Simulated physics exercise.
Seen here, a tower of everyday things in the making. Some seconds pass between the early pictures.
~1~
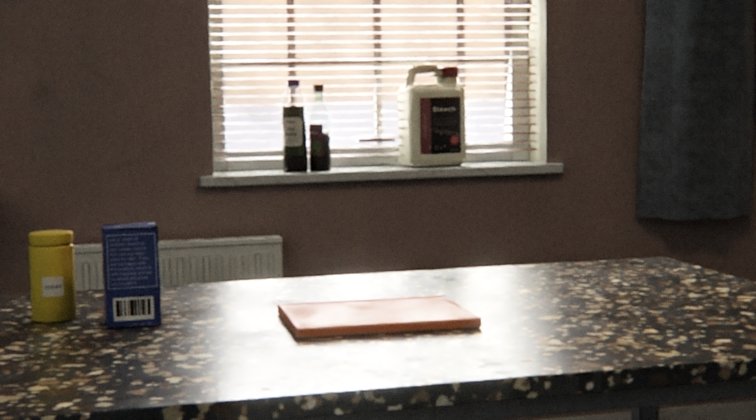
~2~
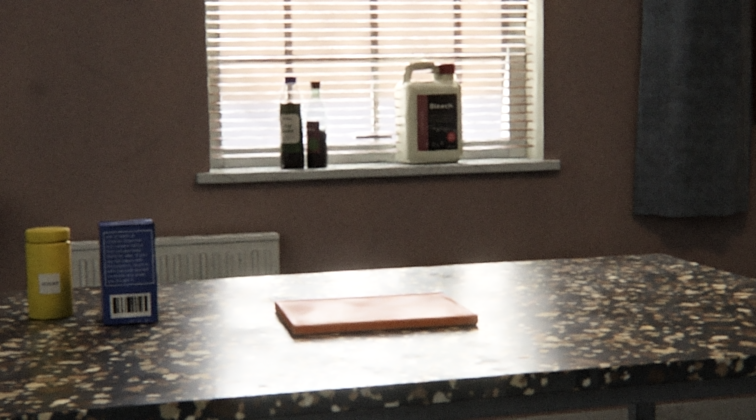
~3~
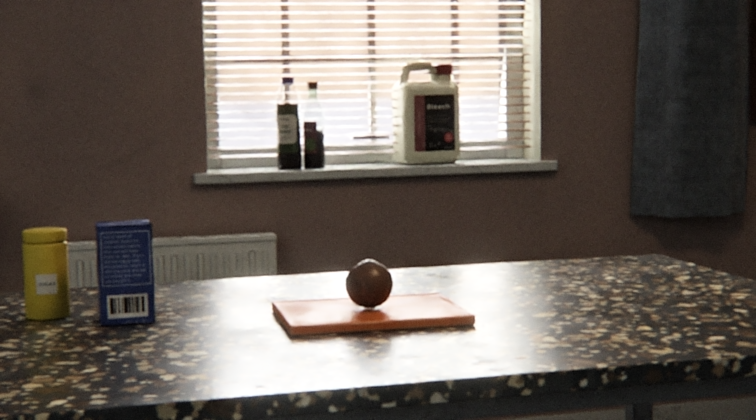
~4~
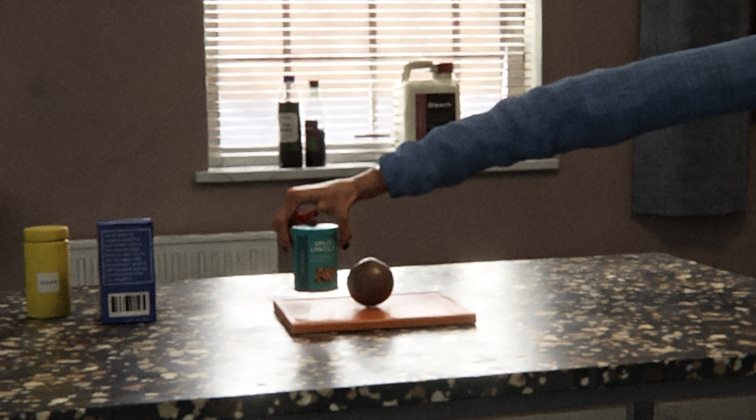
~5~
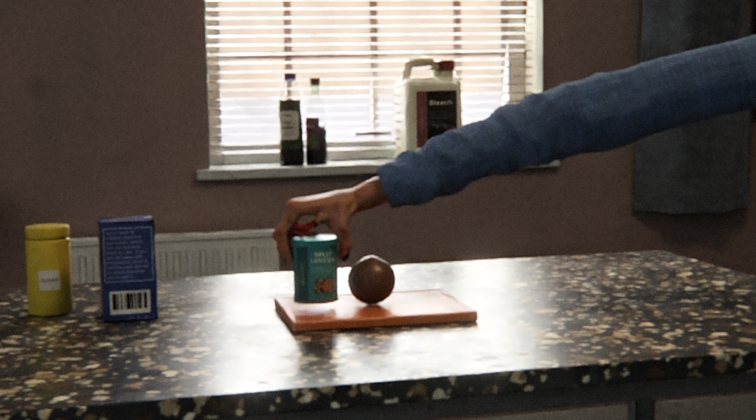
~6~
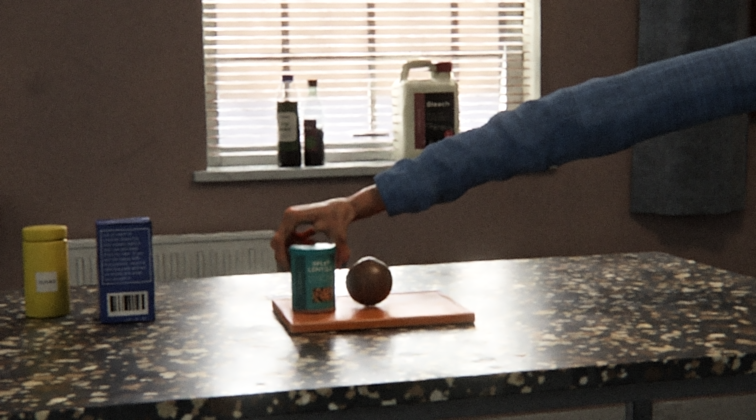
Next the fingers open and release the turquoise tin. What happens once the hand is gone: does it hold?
Here the pile holds.
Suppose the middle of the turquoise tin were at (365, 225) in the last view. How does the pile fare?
Then it comes apart.
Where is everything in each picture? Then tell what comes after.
In the first frame, the last thing is not in view yet; orange tray (376, 315).
In the second frame, the last thing is not in view yet; yellow jar (49, 273).
In the third frame, the last thing is not in view yet; orange tray (370, 313).
The fourth frame shows coming down; turquoise tin (316, 258); yellow jar (48, 272).
The fifth frame shows coming down; turquoise tin (315, 269); orange tray (372, 309).
The sixth frame shows in place under the hand; turquoise tin (313, 277); yellow jar (46, 271).
Then, 0.30 s after the last picture, nothing has stirred.
Then, 0.70 s after the last picture, turquoise tin resting near (313, 278).
At rest, all 5 in place. Seen from the same camera at the end, turquoise tin near (313, 278). The pile keeps its balance.
